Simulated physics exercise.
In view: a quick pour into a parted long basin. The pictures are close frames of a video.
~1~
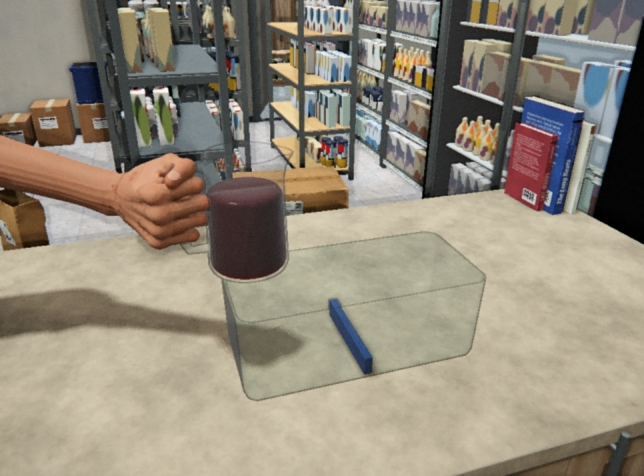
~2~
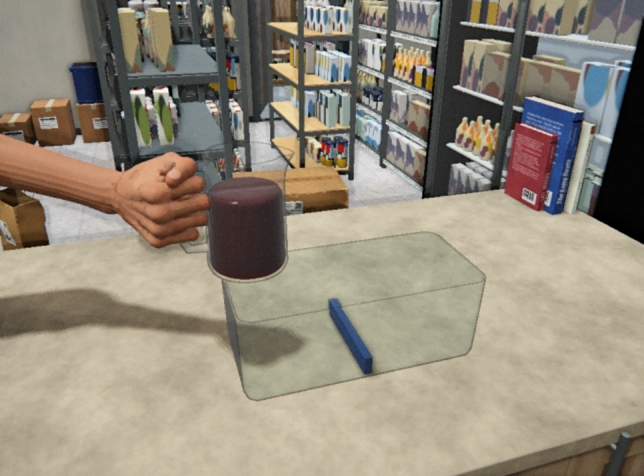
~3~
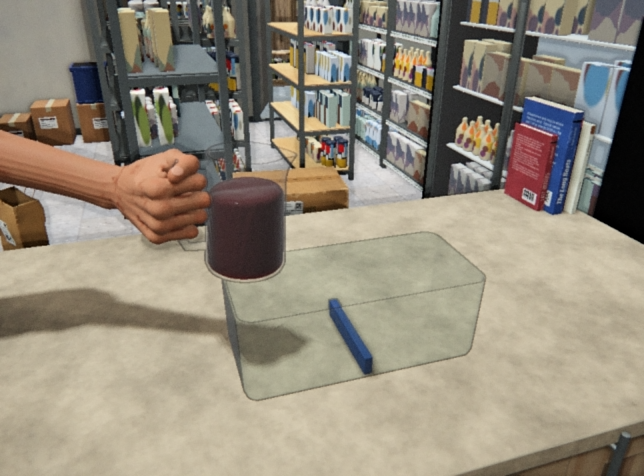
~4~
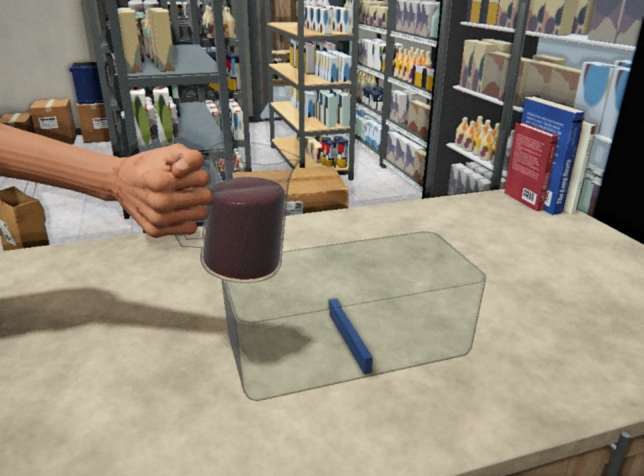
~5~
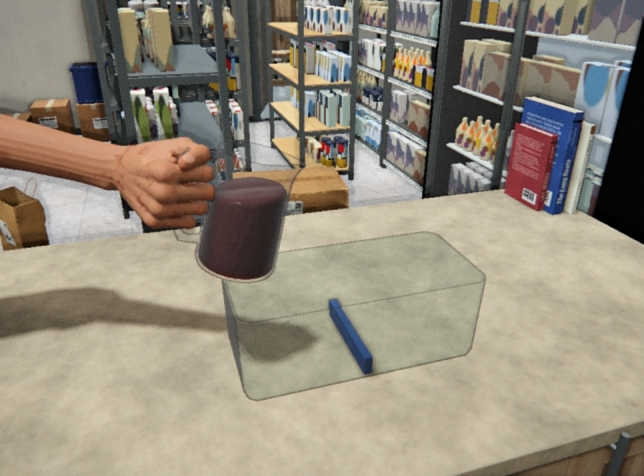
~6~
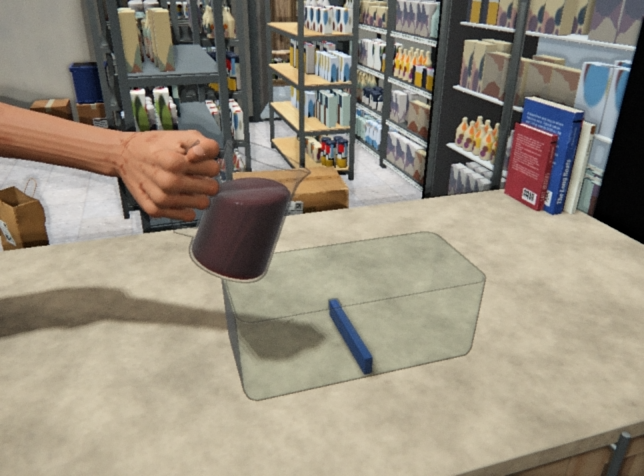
In a store, a hand gradually tilts a cup of wine rightward above a clear divided basin.
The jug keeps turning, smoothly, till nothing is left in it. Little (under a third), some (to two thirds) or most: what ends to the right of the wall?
It comes to from a third to two thirds.
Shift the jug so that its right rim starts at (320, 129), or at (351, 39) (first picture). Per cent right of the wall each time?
Roughly 85 per cent, and 75 per cent.
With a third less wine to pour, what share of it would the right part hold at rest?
It comes to 35 per cent or so.
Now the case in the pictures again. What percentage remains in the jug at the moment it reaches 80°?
Some 90 per cent.
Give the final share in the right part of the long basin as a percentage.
Roughly 60 in a hundred.
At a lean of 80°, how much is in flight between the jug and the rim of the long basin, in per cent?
Roughly 10 in a hundred.
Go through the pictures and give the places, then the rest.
In the first picture, it leans 0°; its right rim is at (293, 150); the wine meets the walls at (206, 192) and (280, 185); the long basin's rim runs from (228, 291) to (460, 255); the wall's top is at (349, 327).
In the second picture, it leans 1°; its right rim is at (294, 151); the wine meets the walls at (206, 192) and (280, 185).
In the third picture, it leans 4°; its right rim is at (297, 153); the wine meets the walls at (207, 193) and (281, 184).
In the fourth picture, it leans 8°; its right rim is at (301, 157); the wine meets the walls at (210, 193) and (283, 184).
In the fifth picture, it leans 14°; its right rim is at (306, 163); the wine meets the walls at (209, 196) and (285, 185).
In the sixth picture, it leans 22°; its right rim is at (311, 170); the wine meets the walls at (205, 207) and (289, 186).
A moment on, the jug is tipped on its side and 90 per cent is still to pour, 2 is left of the wall and 0 right of it.
Next, the jug is tipped right over and 34 per cent is still to pour, 17 is left of the wall and 34 right of it.
Then the jug is tipped right over and 3 per cent is still to pour, 37 is left of the wall and 58 right of it.
Later the jug is tipped right over and 0 per cent is still to pour, 42 is left of the wall and 58 right of it.
In the end 42 per cent lies left of the wall, 58 right of it and 0 outside.
